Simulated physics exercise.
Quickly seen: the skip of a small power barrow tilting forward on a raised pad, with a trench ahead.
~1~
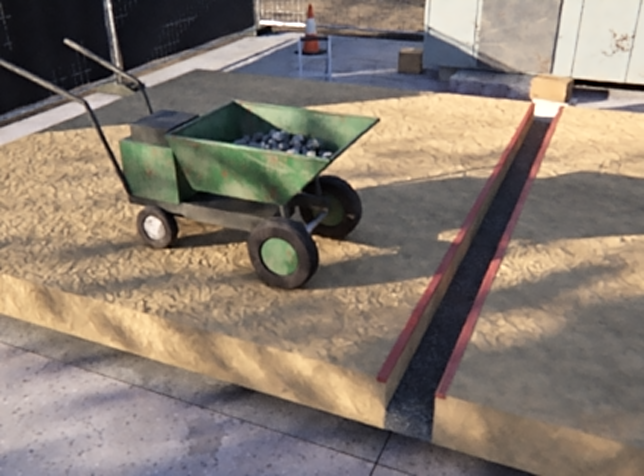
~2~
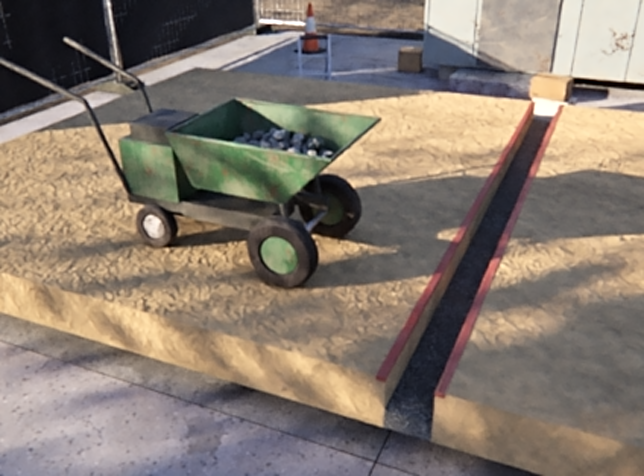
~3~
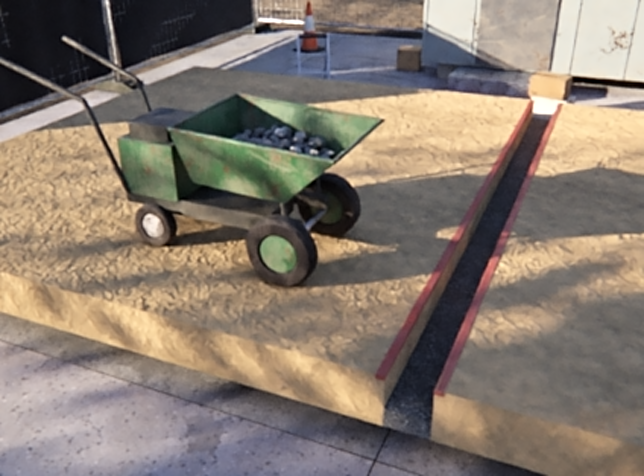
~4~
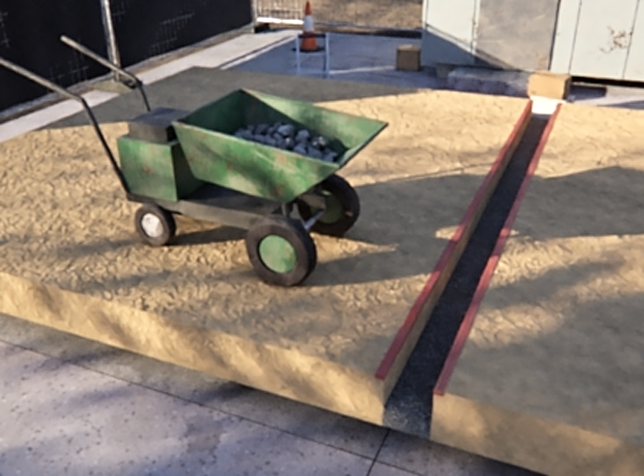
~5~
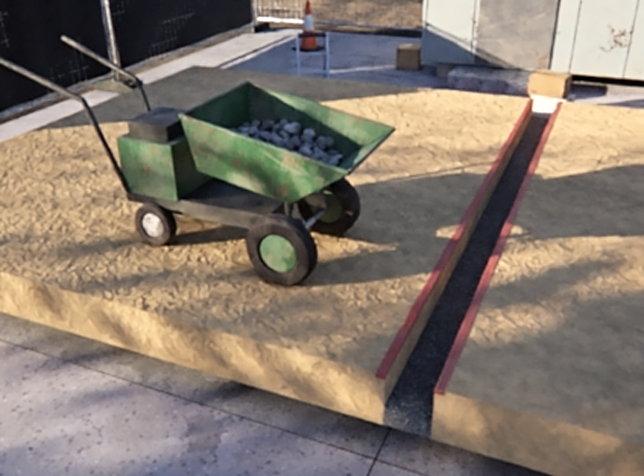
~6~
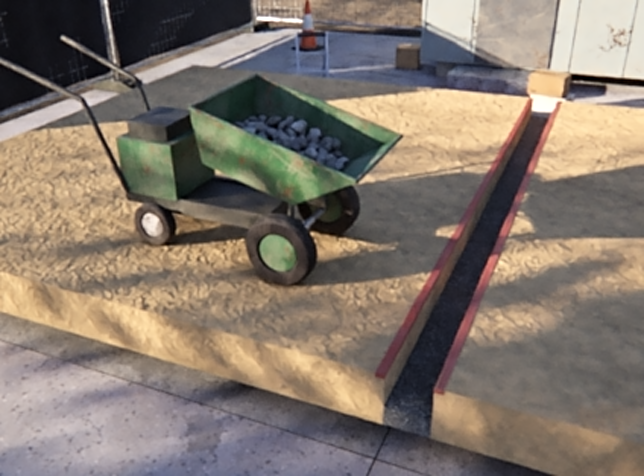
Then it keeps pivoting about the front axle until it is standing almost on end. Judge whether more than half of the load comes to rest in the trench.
Greater share.
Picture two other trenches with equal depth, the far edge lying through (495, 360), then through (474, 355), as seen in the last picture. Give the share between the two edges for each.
In order: Near 70, then 70 percent.
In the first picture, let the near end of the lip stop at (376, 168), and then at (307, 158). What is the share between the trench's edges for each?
Well, you'd get roughly 50 per cent from the first place and roughly 50 per cent from the second.
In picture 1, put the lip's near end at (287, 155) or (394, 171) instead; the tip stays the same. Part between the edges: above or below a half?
Stop 1: Short of half. Stop 2: Short of half.
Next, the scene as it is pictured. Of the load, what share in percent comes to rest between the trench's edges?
It comes to around 70 percent.
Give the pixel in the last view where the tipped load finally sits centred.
I'd mark it at roughly (453, 300).
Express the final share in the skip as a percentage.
20 %, about.
Soon, skip tipped steeply; all in the skip.
A while on, skip tipped right over; about half in the skip; a small part short of the trench; about half in or heaped over the trench; a stray few beyond it.
Towards the end, skip tipped right over; about a quarter in the skip; a small part short of the trench; about two thirds in or heaped over the trench; a stray few beyond it.
Finally, skip tipped right over; about a quarter in the skip; a small part short of the trench; about two thirds in or heaped over the trench; a stray few beyond it.
